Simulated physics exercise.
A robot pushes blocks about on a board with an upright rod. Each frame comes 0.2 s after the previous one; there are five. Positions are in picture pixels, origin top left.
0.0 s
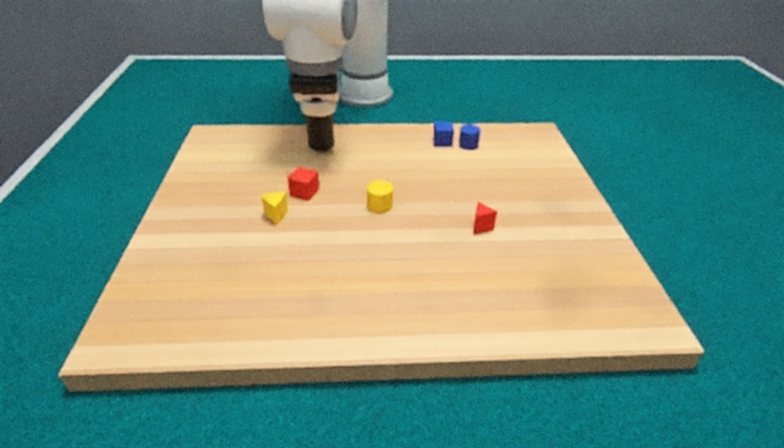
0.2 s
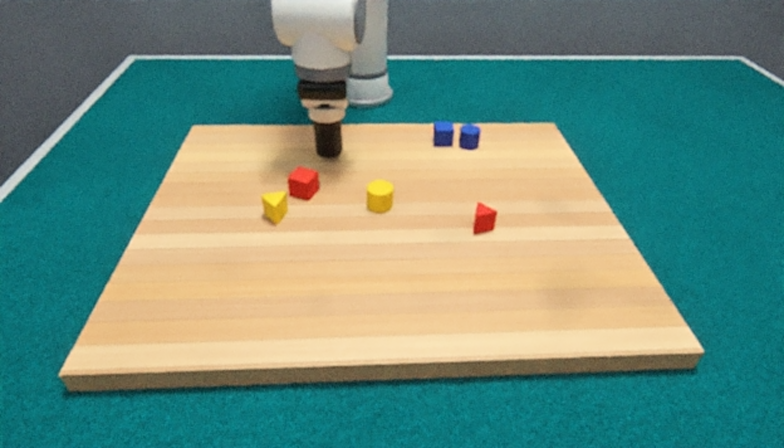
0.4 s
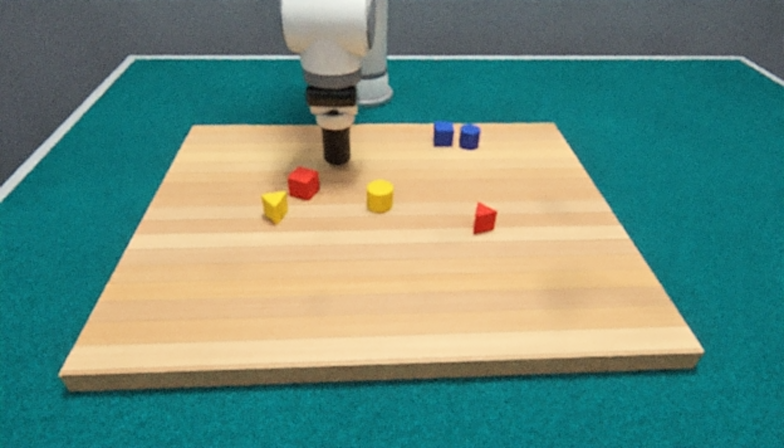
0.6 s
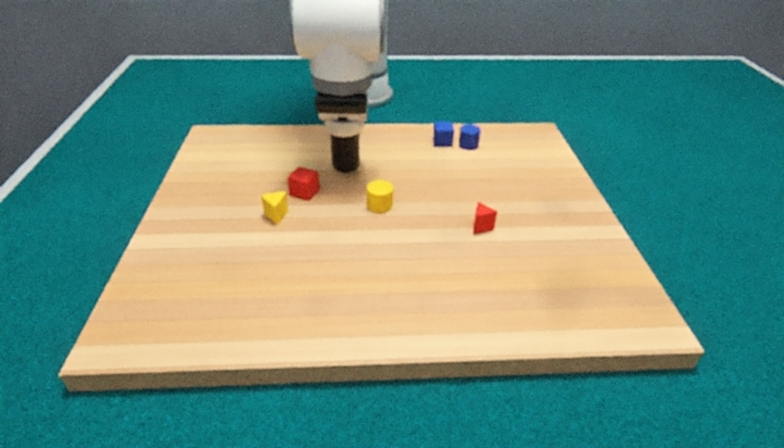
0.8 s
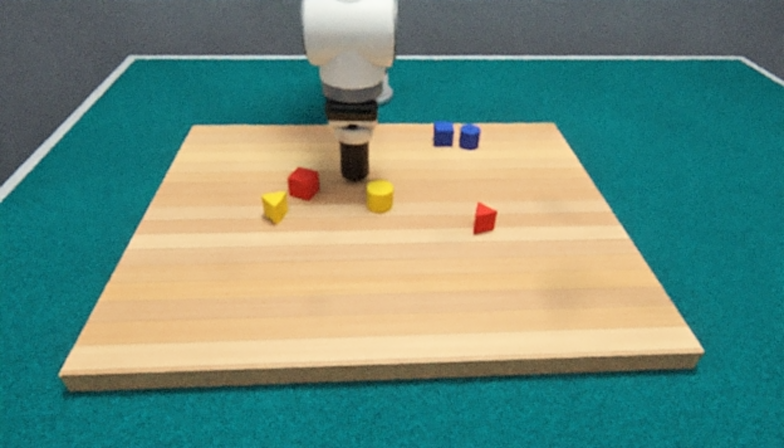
A robot arm holding a dark upright rod moves a short way forward and to the right over a wooden board, passing behind a red block and nearing a yellow cylinder, while all the coloured blocks stay still.
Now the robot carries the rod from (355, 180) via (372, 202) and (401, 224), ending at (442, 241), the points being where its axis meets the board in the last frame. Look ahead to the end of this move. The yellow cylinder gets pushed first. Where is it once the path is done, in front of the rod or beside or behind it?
Carried ahead at the end.
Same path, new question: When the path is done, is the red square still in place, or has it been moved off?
Here's my answer: The red square remains in position.
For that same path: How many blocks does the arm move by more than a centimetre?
Count: One.
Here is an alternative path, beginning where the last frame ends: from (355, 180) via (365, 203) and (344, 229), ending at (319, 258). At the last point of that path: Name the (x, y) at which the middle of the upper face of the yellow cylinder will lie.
Near (387, 198).
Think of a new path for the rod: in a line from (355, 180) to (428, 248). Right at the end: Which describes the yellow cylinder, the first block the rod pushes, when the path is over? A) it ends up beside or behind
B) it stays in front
That would be B.
On the path given first. One third of the way, rod at (372, 196); yellow cylinder at (393, 197).
Two thirds of the way, rod at (402, 218); yellow cylinder at (429, 217).
At the end, rod at (443, 235); red square not moved; yellow cylinder at (473, 235); red three-sided block not moved.
